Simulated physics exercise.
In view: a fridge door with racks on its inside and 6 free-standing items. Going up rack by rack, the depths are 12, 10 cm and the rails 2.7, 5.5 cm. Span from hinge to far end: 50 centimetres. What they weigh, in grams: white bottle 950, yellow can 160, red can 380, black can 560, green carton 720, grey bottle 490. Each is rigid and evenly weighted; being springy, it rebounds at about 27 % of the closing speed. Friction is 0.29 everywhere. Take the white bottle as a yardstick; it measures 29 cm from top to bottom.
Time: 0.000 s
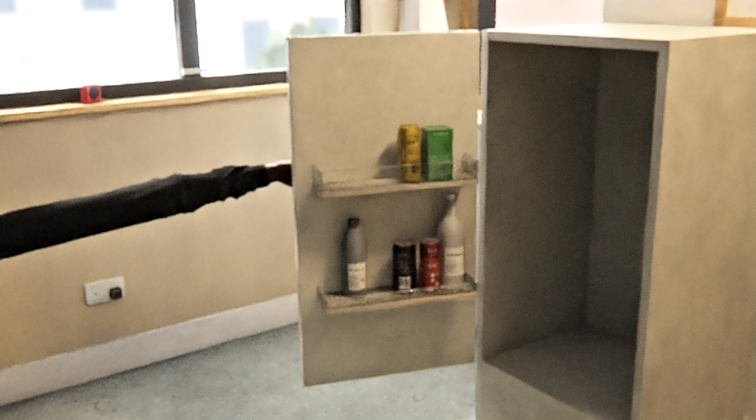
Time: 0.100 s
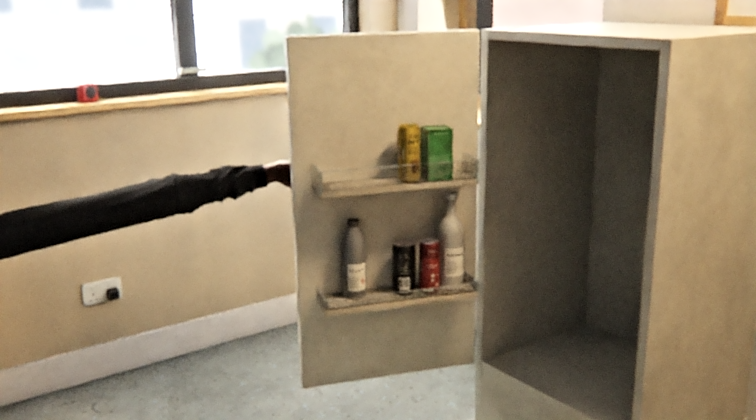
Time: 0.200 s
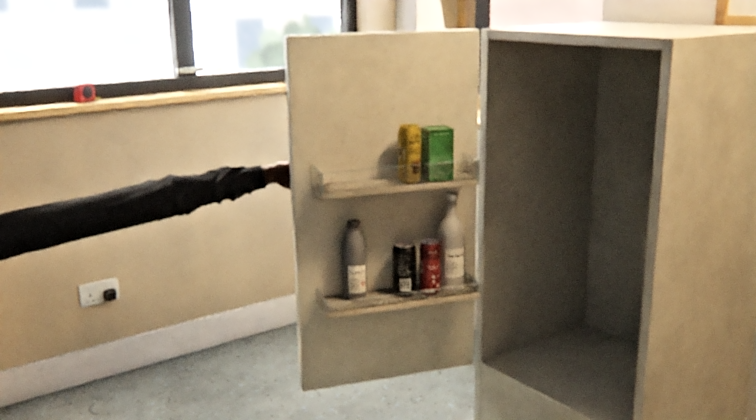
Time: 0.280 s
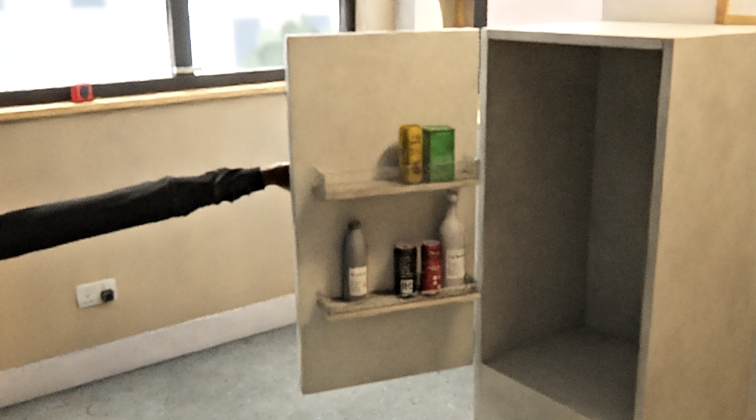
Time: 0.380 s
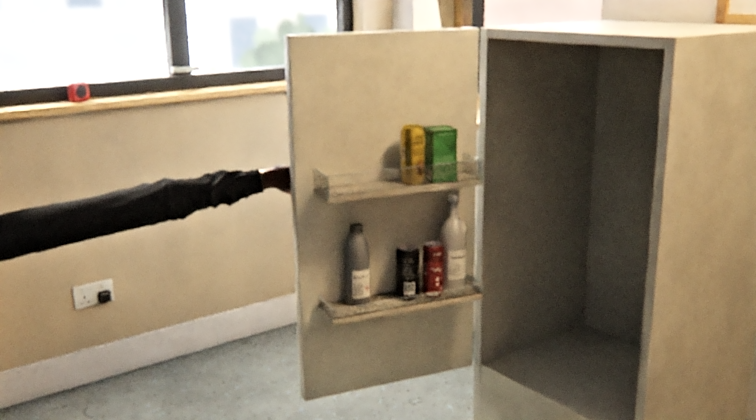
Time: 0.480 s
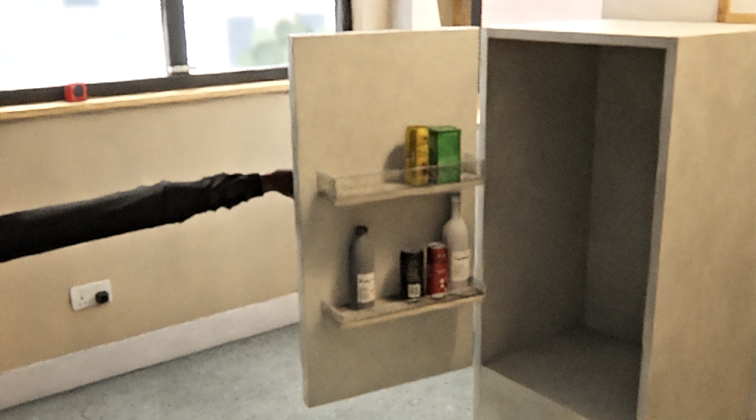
In a room by a window, an outstretched arm slowly swinging a fridge door slightly inward, bottles and cans on its racks.
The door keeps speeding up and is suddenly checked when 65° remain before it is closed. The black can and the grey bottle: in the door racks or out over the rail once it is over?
Final positions: Black can - in place; grey bottle - in place.
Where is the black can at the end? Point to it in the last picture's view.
Near (469, 285).
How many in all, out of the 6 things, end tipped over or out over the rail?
The answer is 0.
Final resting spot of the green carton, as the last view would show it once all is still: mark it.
Resting point, approx. (479, 157) px.
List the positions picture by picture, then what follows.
In the first picture, door at 110°; black can (404, 267); grey bottle (355, 258).
In the second picture, door at 110°; red can (430, 266); green carton (437, 153).
In the third picture, door at 108°; white bottle (451, 241); yellow can (410, 154).
In the fourth picture, door at 107°; red can (431, 268); green carton (438, 154).
In the fifth picture, door at 104°; white bottle (453, 243); yellow can (413, 155).
In the sixth picture, door at 100°; black can (412, 274); grey bottle (362, 268).
By 0.68 s, door at 90°.
By 0.98 s, door at 67°.
By 1.08 s, door at 65°; grey bottle 4 cm from its spot near (446, 290); black can 2 cm from its spot near (469, 285).
When it is over (2.1 s), all 6 within 5 cm of the start. In the last view, black can near (469, 285), grey bottle near (447, 290).
